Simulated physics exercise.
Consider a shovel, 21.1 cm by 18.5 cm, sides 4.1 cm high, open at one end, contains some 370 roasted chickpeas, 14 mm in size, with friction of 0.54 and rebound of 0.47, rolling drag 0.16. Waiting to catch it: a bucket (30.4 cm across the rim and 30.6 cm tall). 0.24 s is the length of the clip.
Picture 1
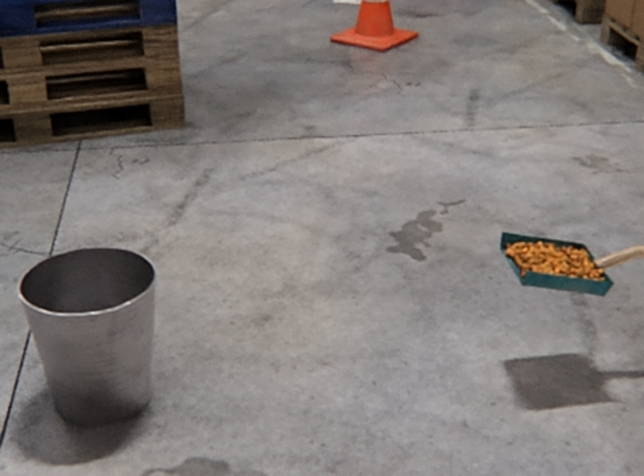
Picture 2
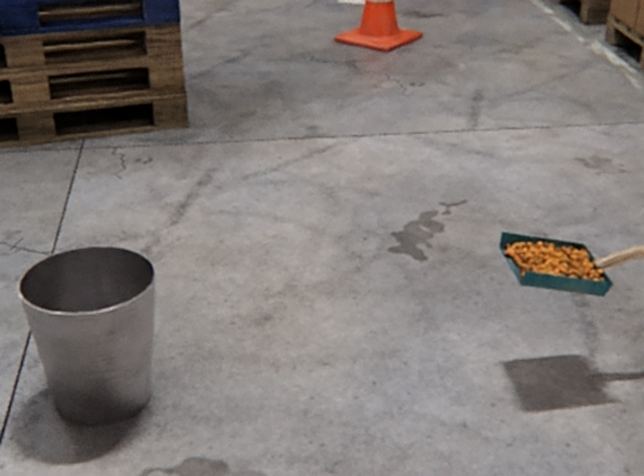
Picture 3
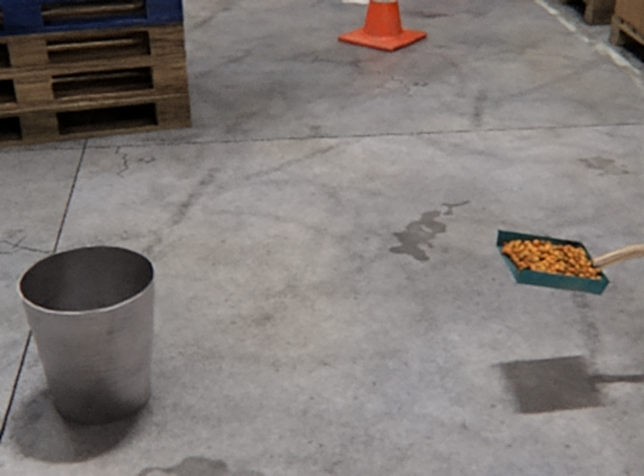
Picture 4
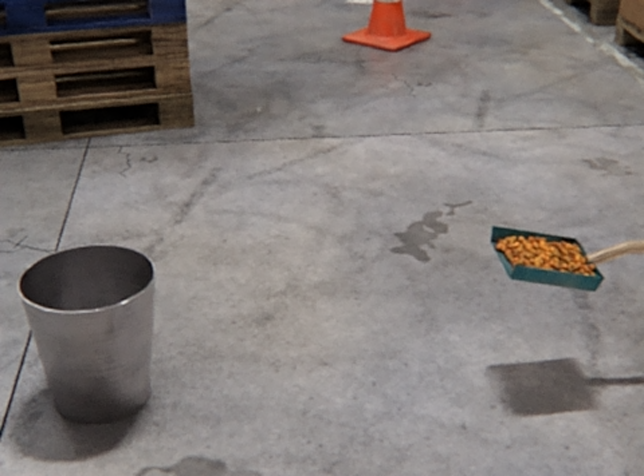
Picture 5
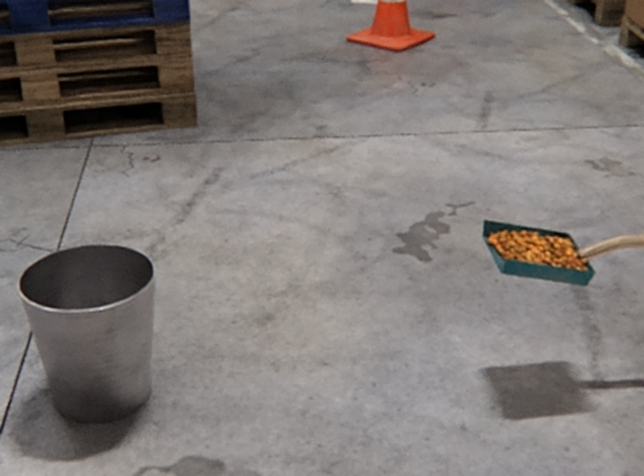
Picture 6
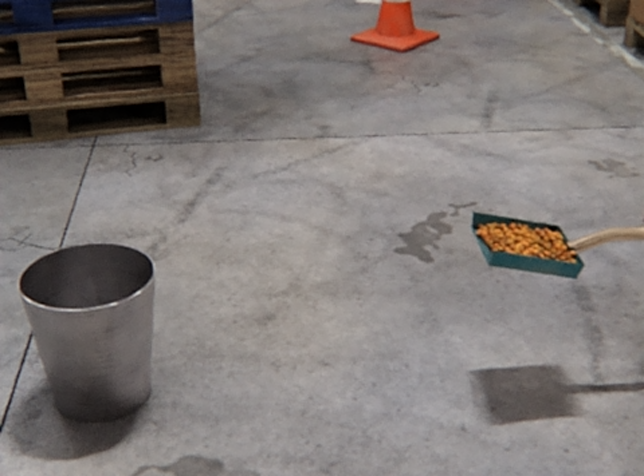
In this clip, a green shovel with a pale handle, loaded with roasted chickpeas, moves slowly left and slightly upward above a concrete floor, while a metal bucket stands at left near wooden pallets and an orange cone.
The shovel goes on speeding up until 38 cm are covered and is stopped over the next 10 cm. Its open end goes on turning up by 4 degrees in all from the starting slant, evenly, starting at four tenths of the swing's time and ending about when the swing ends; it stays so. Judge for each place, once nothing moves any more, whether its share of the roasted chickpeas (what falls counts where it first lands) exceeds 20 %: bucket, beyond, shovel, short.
Bucket: Does not exceed 20 %. Beyond: Does not exceed 20 %. Shovel: Exceeds 20 %. Short: Exceeds 20 %.
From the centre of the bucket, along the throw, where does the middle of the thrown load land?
About 30 cm short.
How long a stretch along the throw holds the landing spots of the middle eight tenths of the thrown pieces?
About 35 cm.
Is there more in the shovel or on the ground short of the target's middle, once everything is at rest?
More ends on the ground short of the target's middle.
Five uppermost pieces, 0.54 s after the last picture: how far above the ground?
60 centimetres or thereabouts.
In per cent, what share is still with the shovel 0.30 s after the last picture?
Roughly 95 %.
Then, 0.16 s after the last picture, tilt 14 degrees; shovel 100 %; middle of all pieces near (472, 207).
Then, 0.30 s after the last picture, tilt 15 degrees; shovel 95 %, in the air 5 %; middle of all pieces near (400, 164).
Then, 0.43 s after the last picture, tilt 16 degrees; shovel 50 %, in the air 50 %; middle of all pieces near (353, 161).
Then, 0.54 s after the last picture, tilt 16 degrees; shovel 40 %, in the air 60 %; middle of all pieces near (327, 188).
In the end, bucket 0 %, beyond 0 %, shovel 40 %, short 60 %.
